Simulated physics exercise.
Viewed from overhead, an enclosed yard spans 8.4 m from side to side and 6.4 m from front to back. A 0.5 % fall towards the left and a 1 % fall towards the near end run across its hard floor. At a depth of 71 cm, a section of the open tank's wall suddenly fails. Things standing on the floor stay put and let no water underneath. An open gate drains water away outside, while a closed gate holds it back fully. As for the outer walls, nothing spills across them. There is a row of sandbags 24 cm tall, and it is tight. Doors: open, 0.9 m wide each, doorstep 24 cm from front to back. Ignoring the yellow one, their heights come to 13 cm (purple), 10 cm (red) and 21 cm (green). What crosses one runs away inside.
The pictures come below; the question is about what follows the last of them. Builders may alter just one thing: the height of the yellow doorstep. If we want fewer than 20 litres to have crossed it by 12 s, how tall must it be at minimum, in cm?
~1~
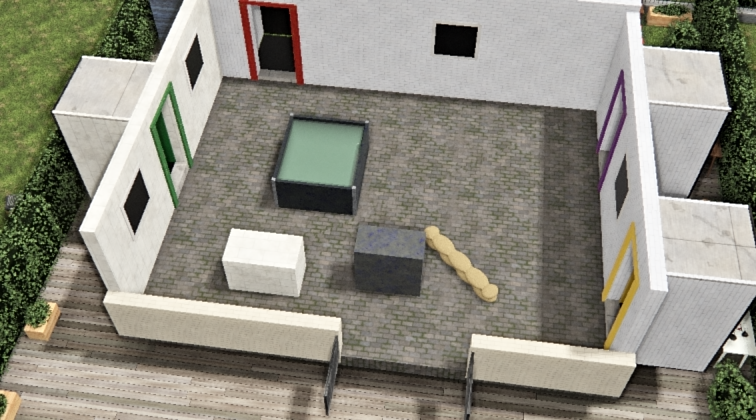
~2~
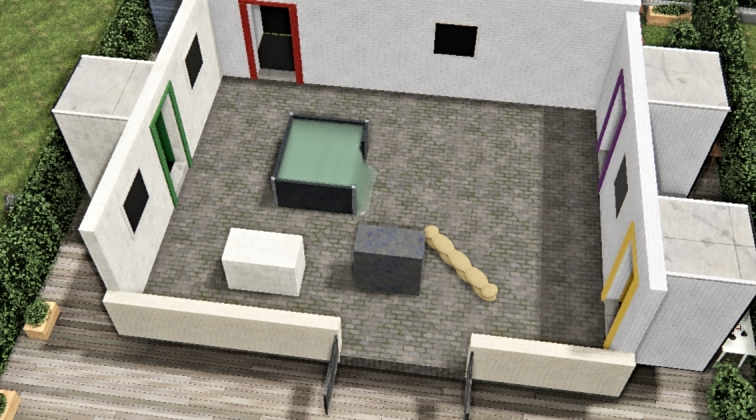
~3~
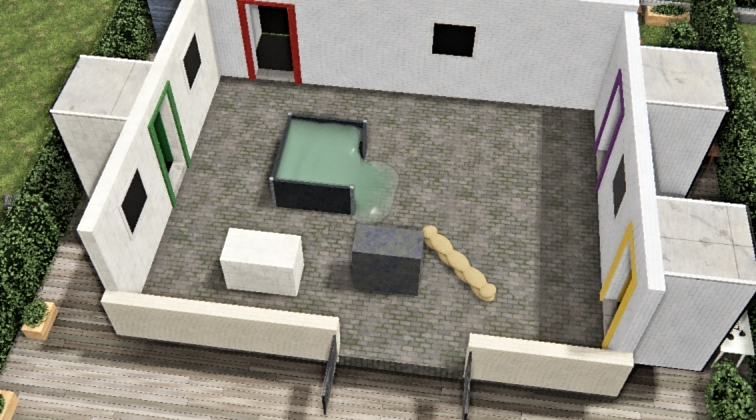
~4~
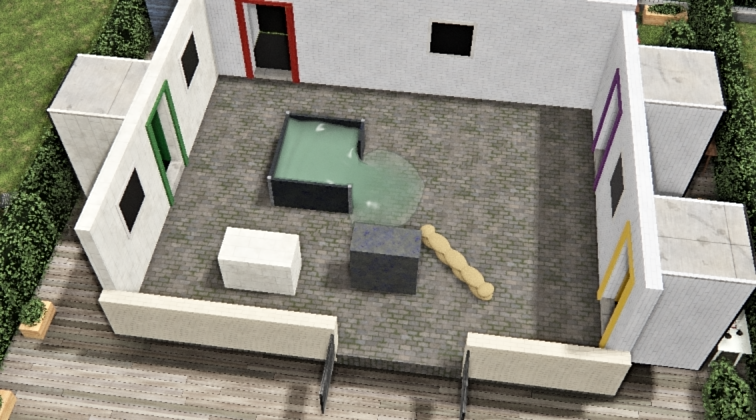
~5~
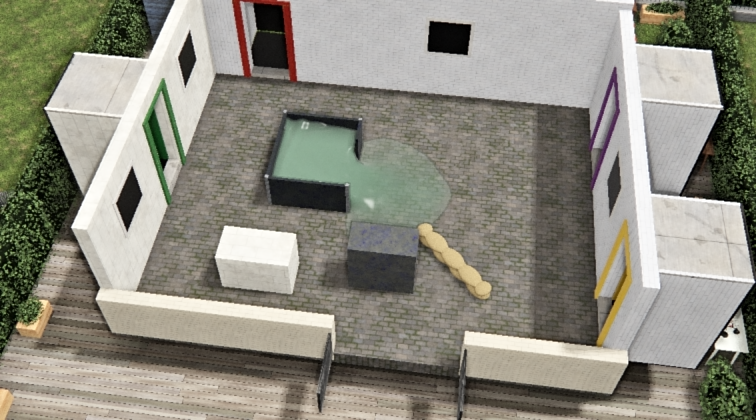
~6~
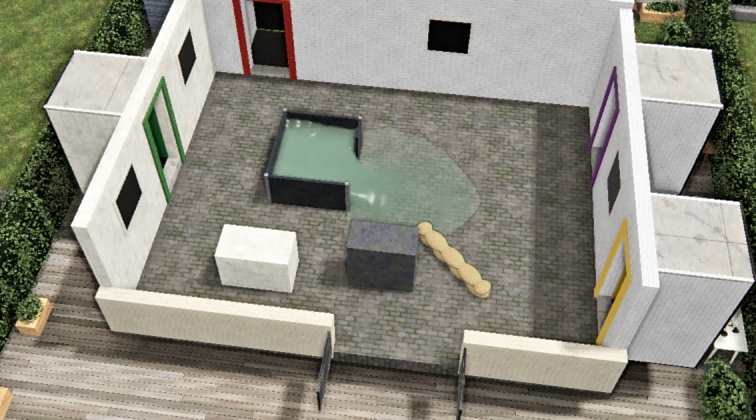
It needs to be roughly 7 cm tall.
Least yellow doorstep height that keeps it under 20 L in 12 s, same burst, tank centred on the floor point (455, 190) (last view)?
With that change, some 10.0 centimetres.
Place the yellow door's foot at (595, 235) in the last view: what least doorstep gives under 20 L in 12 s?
Close to 16 cm at the least.
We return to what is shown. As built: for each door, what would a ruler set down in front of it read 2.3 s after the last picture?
Depth (cm): Yellow 9 / purple 15 / red 0 / green 0.
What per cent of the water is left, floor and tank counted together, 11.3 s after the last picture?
I'd say near 84 per cent is still there.
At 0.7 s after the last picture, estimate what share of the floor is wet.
Near 30 per cent of the open floor.
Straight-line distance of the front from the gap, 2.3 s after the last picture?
5.8 m.
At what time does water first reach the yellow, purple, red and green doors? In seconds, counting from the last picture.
Arrives: Yellow 1.4 s / purple 1.1 s / red 9.0 s / green 11.0 s.
Then, 0.7 s after the last picture water covers 30 % of the floor, deepest (29 cm) near (361, 196); it has not reached the yellow door.
Then, 2.3 s after the last picture water covers 45 % of the floor, deepest (24 cm) near (585, 109); 9 cm at the yellow door, 0 litres in over its 11 cm doorstep.
Then, 11.3 s after the last picture water covers 80 % of the floor, deepest (8 cm) near (583, 369); 7 cm at the yellow door, 2 litres in over its 11 cm doorstep.
At the yellow door as built, the water peaked near 10 cm, 5.3 s after the last picture.
Run again over the same 12 s with other heights there, 38 litres in over 5.5 cm, 15 litres over 7.5 cm. The limit of 20 litres is kept from about 7 cm up.
